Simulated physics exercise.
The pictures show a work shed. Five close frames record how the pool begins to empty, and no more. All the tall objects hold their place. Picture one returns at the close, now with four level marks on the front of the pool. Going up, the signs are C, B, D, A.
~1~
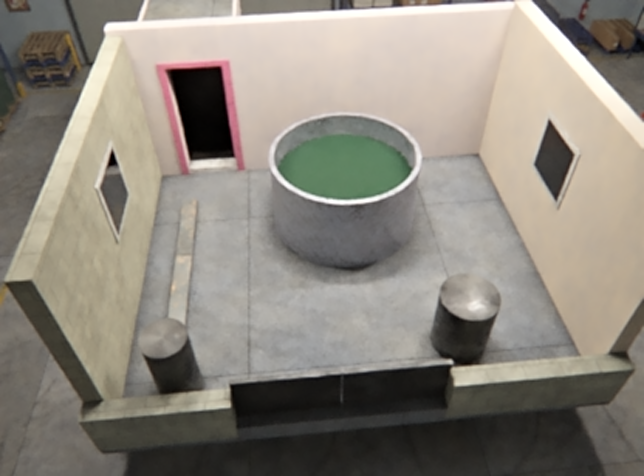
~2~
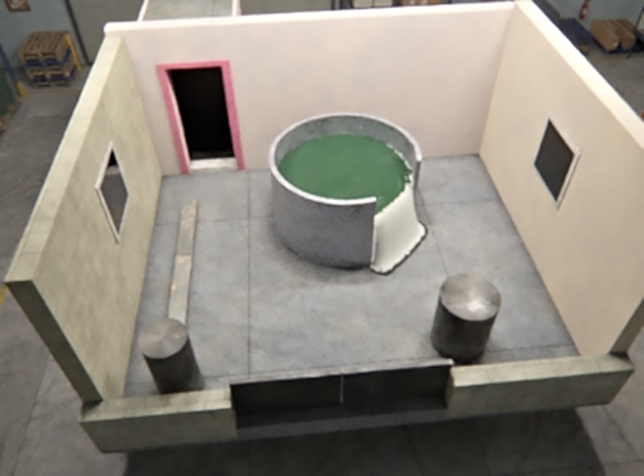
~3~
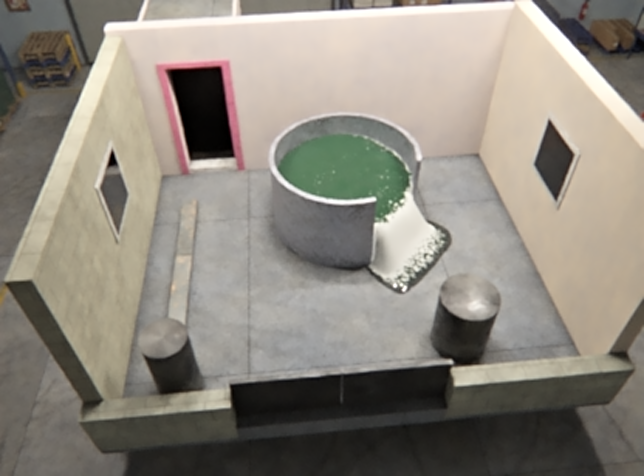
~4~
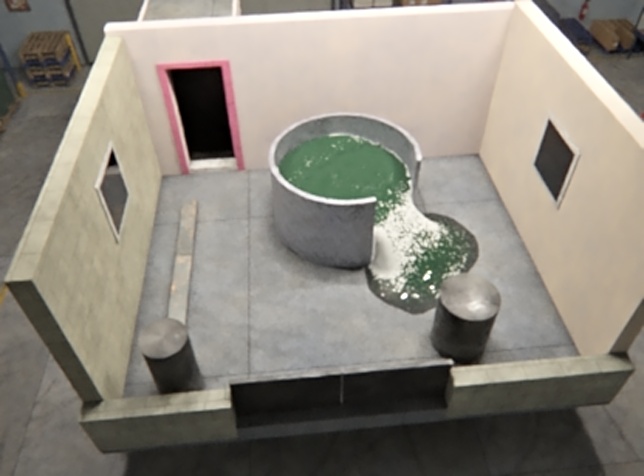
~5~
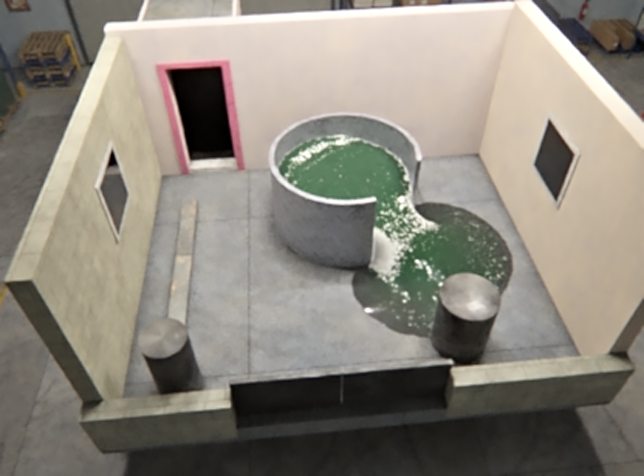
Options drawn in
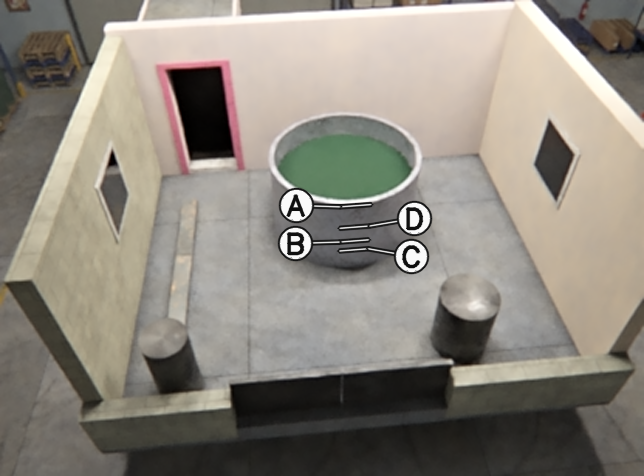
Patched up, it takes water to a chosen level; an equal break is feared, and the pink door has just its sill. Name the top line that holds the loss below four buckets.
Mark B just does it.
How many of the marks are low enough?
Two of them.
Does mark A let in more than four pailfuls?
Yes.
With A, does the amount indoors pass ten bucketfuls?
Yes, it does.
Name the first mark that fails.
That is mark D.
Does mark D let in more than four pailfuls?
Yes, that goes wrong.
On the marked copy, A at (355, 205); B at (354, 240); C at (353, 249); D at (354, 227); from the bottom up C, B, D, A.
If A is chosen, dozens of bucketfuls pour in.
If B is chosen, a splash gets over, under a bucket.
If C is chosen, nothing gets over.
If D is chosen, about 10 bucketfuls get in.
